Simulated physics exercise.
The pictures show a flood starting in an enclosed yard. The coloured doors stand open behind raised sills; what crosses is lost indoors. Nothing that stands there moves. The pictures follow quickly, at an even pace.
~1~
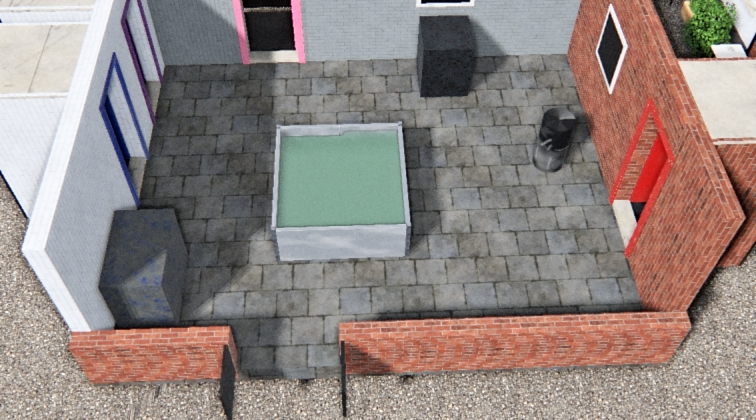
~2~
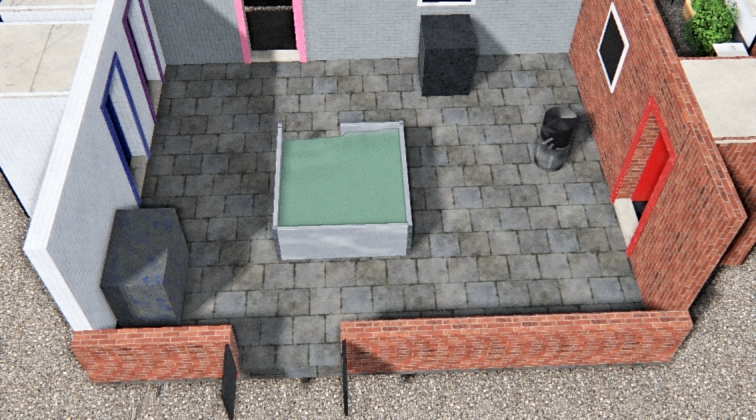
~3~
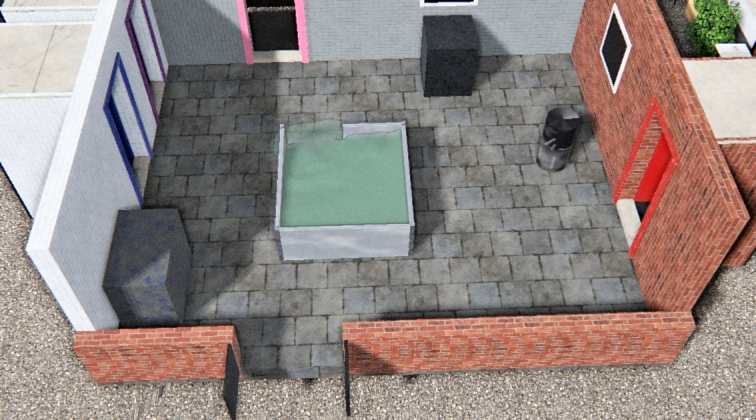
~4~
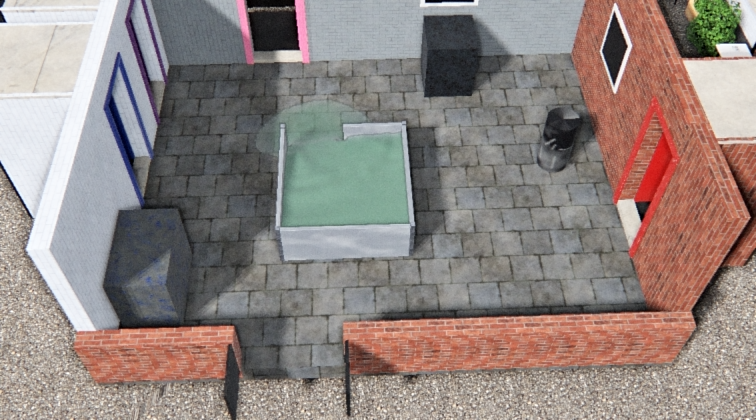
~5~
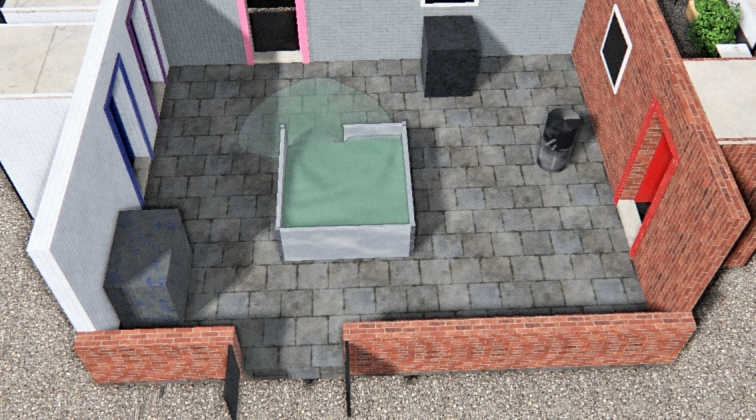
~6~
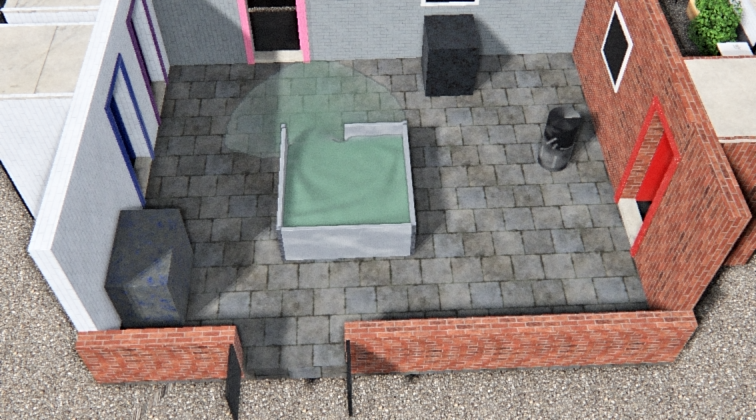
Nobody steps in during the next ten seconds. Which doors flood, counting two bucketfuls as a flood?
The purple door floods; the blue door holds within the limit; the pink door floods; the red door holds within the limit.
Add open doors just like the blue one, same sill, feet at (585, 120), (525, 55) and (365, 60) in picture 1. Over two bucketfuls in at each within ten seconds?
One after the other: Lets less in, keeps below it, lets more in.
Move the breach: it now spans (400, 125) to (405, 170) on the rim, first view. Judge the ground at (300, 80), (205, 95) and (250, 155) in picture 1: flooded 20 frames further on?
In that order: Free of water, dry, free of water.
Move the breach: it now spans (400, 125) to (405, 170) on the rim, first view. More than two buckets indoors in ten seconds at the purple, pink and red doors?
In short: The purple door keeps below it; the pink door holds; the red door goes over.
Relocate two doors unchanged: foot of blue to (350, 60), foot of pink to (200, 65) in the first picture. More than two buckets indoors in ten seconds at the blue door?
My reading: Blue door lets more in.
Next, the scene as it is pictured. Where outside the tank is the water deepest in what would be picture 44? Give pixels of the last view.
Close to (170, 72).
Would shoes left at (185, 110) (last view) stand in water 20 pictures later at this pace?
Verdict: Wet.
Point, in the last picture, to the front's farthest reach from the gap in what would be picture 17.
I would point to (513, 61).
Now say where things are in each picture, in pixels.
The first picture shows still water in the water tank at (340, 177).
In the second picture, the front is at a hidden place, out from the gap on the water tank's far side.
In the third picture, the front is at a hidden place, out from the gap on the water tank's far side.
In the fourth picture, water pours out on the water tank's far side and has run to (333, 103).
In the fifth picture, water pours out on the water tank's far side and has run to (307, 82).
In the sixth picture, water pours out on the water tank's far side and has run to (298, 64).
A moment on, water covers 20 % of the floor; the purple door not reached, the blue door not reached, the pink door over two buckets in, the red door not reached.
Next, water covers 20 % of the floor; the purple door under two buckets in, the blue door not reached, the pink door far over two buckets in, the red door not reached.
Then, water covers 35 % of the floor; the purple door over two buckets in, the blue door wet at the sill, nothing in, the pink door far over two buckets in, the red door not reached.
Later, water covers 65 % of the floor; the purple door over two buckets in, the blue door wet at the sill, nothing in, the pink door far over two buckets in, the red door not reached.
In the end, water covers 85 % of the floor; the purple door over two buckets in, the blue door wet at the sill, nothing in, the pink door far over two buckets in, the red door not reached.
